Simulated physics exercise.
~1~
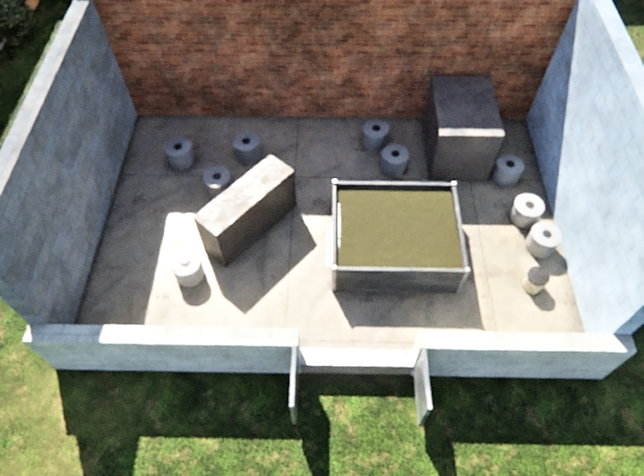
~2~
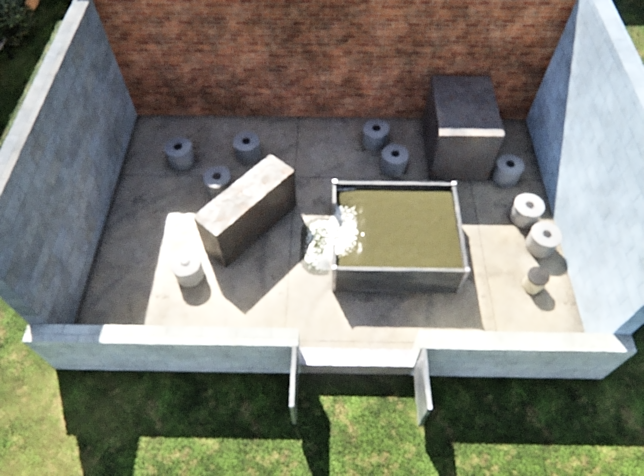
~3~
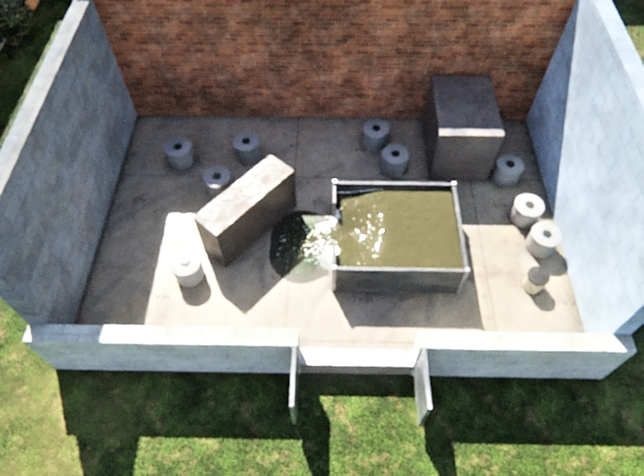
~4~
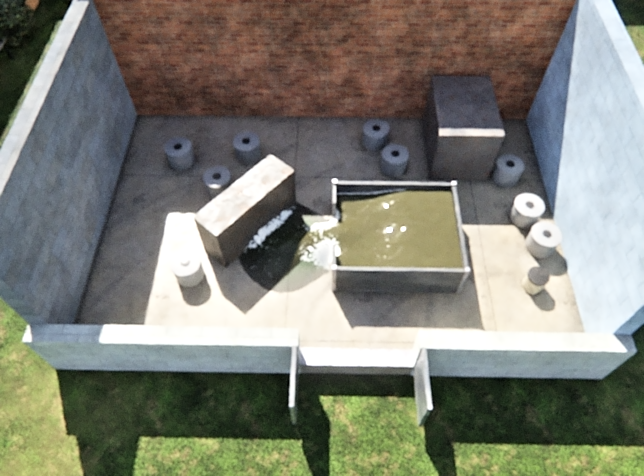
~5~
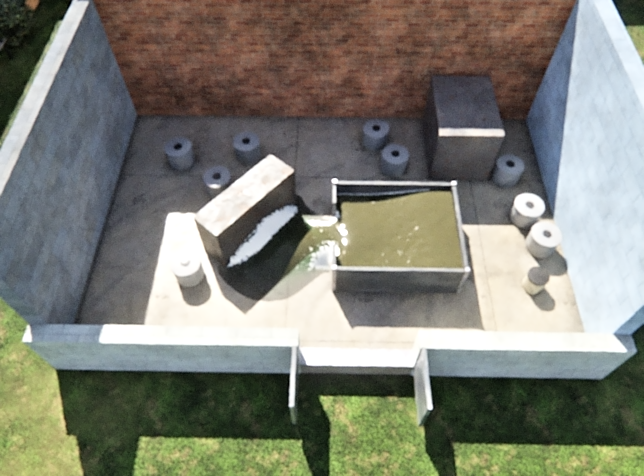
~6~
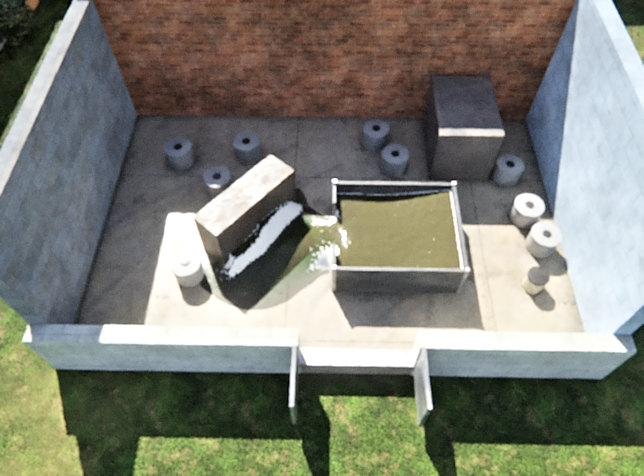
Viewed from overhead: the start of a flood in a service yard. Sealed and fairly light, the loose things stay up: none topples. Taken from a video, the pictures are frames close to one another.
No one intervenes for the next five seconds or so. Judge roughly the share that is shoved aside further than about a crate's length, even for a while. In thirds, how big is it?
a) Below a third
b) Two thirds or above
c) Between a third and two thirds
Below a third.
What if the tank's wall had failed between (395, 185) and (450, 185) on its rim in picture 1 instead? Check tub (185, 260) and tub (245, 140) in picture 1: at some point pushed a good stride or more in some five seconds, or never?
Well, going one by one, it's distance not reached for the first and full distance reached for the second.
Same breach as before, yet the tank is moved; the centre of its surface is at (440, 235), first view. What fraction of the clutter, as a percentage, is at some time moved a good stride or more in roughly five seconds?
The share comes to close to 0 percent.
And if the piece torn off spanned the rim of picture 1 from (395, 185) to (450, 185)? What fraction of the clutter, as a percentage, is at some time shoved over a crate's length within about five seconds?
About 70 %.
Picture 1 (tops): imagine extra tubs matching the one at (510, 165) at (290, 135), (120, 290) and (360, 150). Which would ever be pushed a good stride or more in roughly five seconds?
So, in order, the copies go nowhere much, a long way, nowhere much.
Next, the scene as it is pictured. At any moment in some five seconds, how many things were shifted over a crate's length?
It comes to 1.
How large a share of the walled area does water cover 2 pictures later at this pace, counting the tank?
It comes to some 20 in a hundred.
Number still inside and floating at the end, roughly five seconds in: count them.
By my count, 0.
A moment on, 0 of 10 are well off their spots; 0 afloat.
Next, 0 of 10 are well off their spots; 0 afloat.
Later, 0 of 10 are well off their spots; 0 afloat.
In the end, 1 of 10 are well off their spots, and 1 have been at some point; 0 afloat.
